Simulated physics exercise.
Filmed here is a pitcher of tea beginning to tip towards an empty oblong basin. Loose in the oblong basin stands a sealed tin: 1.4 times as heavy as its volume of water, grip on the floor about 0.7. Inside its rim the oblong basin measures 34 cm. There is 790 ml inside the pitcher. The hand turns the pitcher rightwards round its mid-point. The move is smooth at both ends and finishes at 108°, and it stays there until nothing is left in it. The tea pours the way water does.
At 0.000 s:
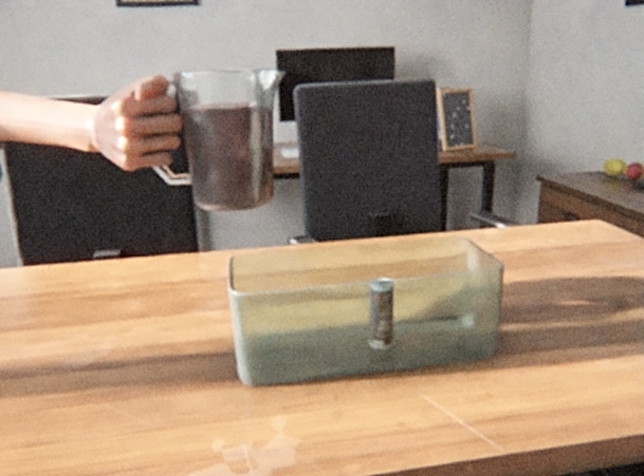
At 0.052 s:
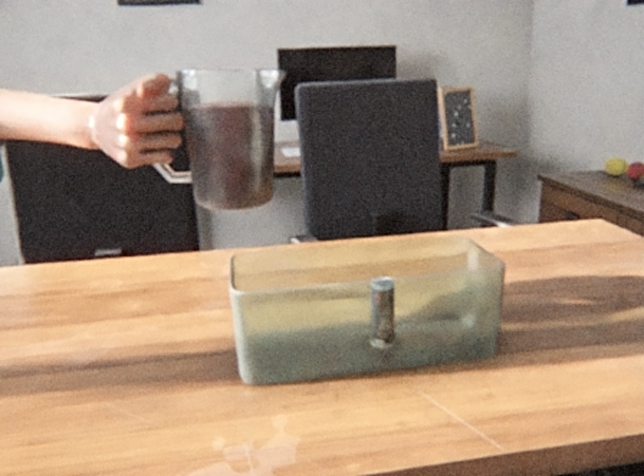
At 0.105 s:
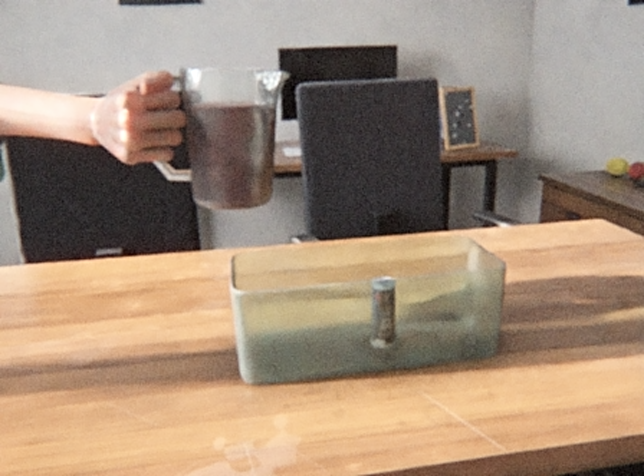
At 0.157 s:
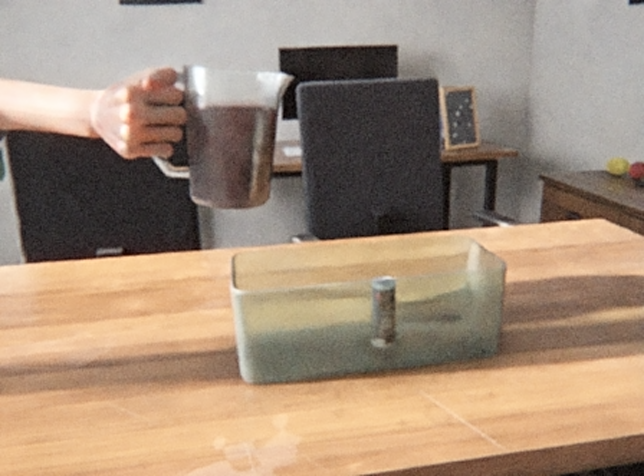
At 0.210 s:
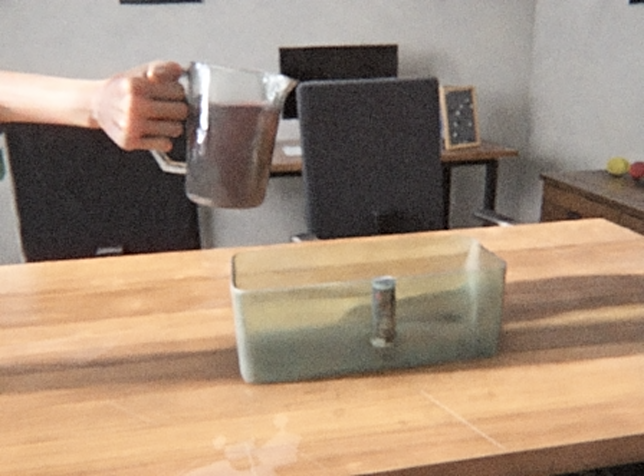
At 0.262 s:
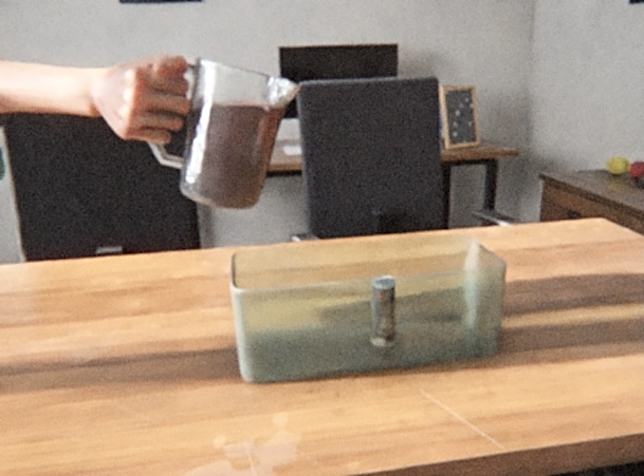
In a room with desks and chairs, a hand held a clear pitcher of dark liquid above a greenish see-through basin on a wooden table, then slowly tilted it slightly to the right.
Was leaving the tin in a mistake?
Yes, it gets knocked over.
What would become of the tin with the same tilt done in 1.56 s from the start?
Result: Tin tipped over.
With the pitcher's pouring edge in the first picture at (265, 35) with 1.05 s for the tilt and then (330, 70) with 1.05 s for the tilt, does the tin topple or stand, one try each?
First it remains upright; then it keeps standing.
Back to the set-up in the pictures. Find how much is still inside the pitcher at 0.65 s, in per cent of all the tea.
Near 88 in a hundred.
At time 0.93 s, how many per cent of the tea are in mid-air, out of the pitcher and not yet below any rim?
Estimate: Around 26 per cent.
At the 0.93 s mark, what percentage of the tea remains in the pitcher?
32 per cent or so.
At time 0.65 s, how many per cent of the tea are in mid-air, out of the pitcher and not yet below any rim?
Around 12 in a hundred.
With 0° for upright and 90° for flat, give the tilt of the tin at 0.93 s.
The lean is some 0° away from upright.
By 0.65 s the tilt is 73° and 88 per cent is still to pour; the tin stands where it began.
By 0.93 s the tilt is 105° and 33 per cent is still to pour; the tin stands 1 cm from where it began.
By 1.23 s the tilt is 108° and 2 per cent is still to pour; the tin lies on its side.
By 1.55 s the tilt is 108° and 0 per cent is still to pour; the tin lies on its side.
At rest the tin lies on its side.
